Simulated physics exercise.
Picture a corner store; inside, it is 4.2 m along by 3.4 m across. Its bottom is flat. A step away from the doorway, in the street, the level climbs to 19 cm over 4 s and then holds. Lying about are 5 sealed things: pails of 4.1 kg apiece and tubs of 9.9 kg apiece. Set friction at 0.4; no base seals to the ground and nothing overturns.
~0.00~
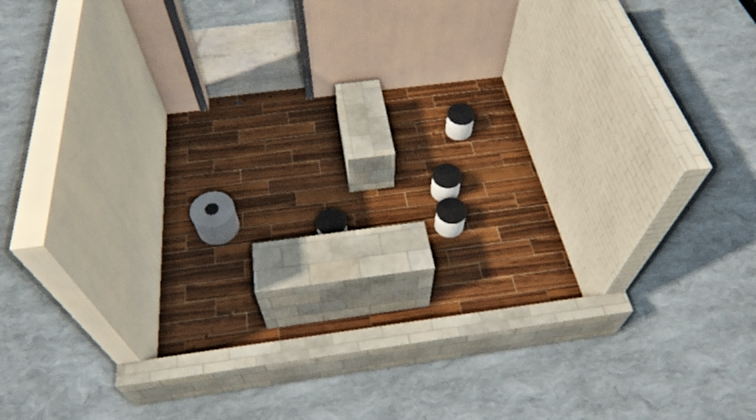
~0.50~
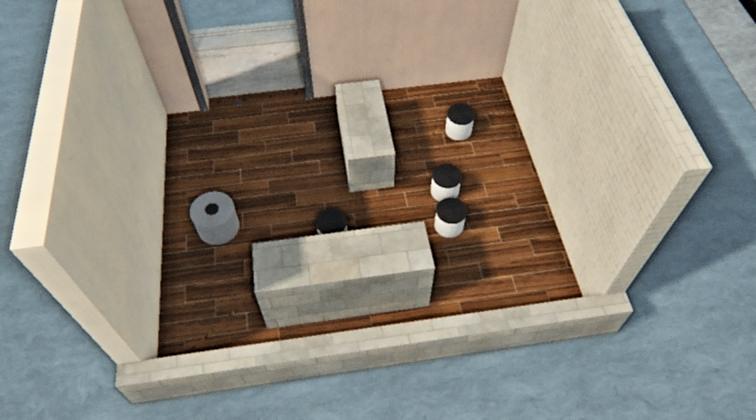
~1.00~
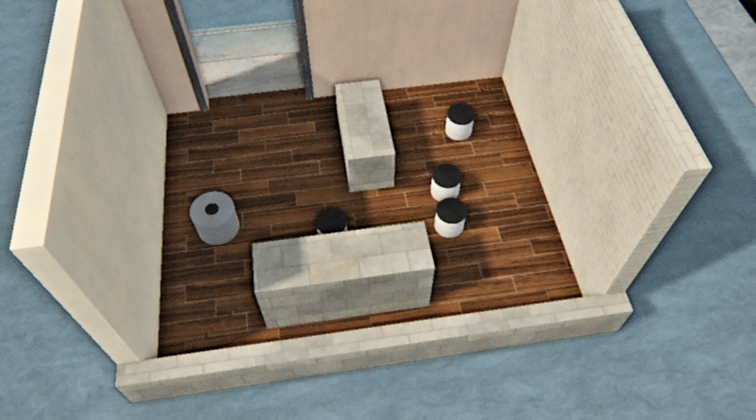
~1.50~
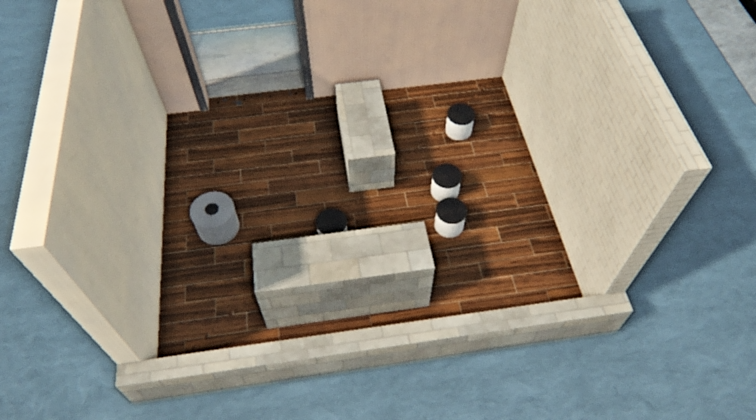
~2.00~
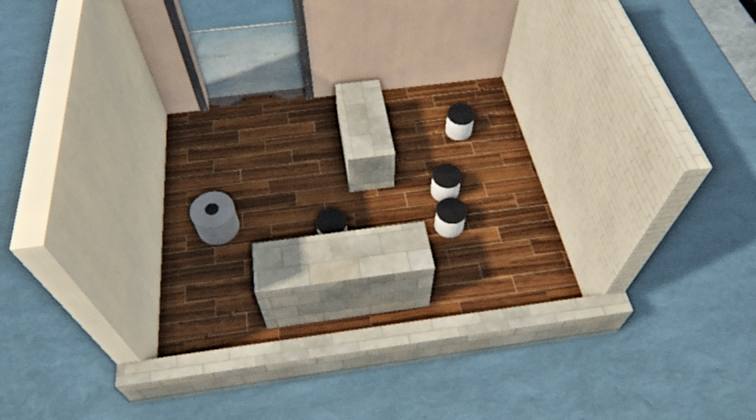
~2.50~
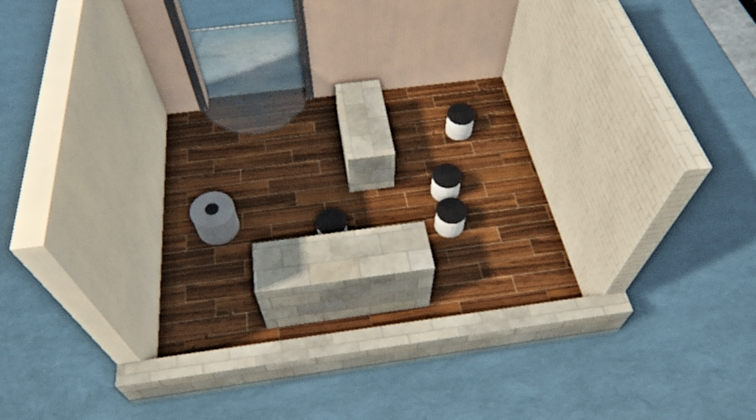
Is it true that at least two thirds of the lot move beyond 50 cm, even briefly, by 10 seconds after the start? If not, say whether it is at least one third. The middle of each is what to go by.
The moved portion will sit in the middle range.
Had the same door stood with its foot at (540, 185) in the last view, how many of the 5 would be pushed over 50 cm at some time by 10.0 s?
You'd get 4 in that case.
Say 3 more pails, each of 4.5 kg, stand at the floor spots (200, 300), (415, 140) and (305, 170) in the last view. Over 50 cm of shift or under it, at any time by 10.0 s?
In order: Farther; not as far; farther.
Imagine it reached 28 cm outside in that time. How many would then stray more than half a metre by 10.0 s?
Then it comes to 5.
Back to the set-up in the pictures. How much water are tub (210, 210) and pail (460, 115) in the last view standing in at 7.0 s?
Close to 14 and 0 centimetres.
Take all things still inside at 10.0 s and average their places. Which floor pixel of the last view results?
Close to pixel (435, 186).
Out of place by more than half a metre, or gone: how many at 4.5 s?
At that time I count 0.
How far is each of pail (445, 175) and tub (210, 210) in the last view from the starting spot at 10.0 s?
30 cm, 140 cm.
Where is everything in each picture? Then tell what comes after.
A pail at (331, 221) rests on the ground; a pail at (447, 175), on the bottom; 0.0 m2 under water; 0 of 5 have shifted, in the first picture.
A pail at (331, 221) rests on the ground; a pail at (447, 175), on the bottom; 0.0 m2 under water; 0 of 5 have shifted, in the second picture.
A pail at (331, 221), on the bottom; a pail at (447, 175) rests on the ground; 0.0 m2 under water; 0 of 5 have shifted, in the third picture.
A pail at (331, 221), on the bottom; a pail at (447, 175) rests on the ground; 0.0 m2 under water; 0 of 5 have shifted, in the fourth picture.
A pail at (331, 221) rests on the ground; a pail at (447, 175) rests on the ground; 0.0 m2 under water; 0 of 5 have shifted, in the fifth picture.
A pail at (331, 221) rests on the ground; a pail at (447, 175) rests on the ground; 0.4 m2 under water; 0 of 5 have shifted, in the sixth picture.
After 3.5 s 0 of 5 are over 50 cm from their spots; 0 afloat.
After 4.5 s 0 of 5 are over 50 cm from their spots; 0 afloat.
After 7.0 s 2 of 5 are over 50 cm from their spots; 1 afloat.
After 10.0 s 3 of 5 are over 50 cm from their spots, and 3 have been at some point; 1 afloat.
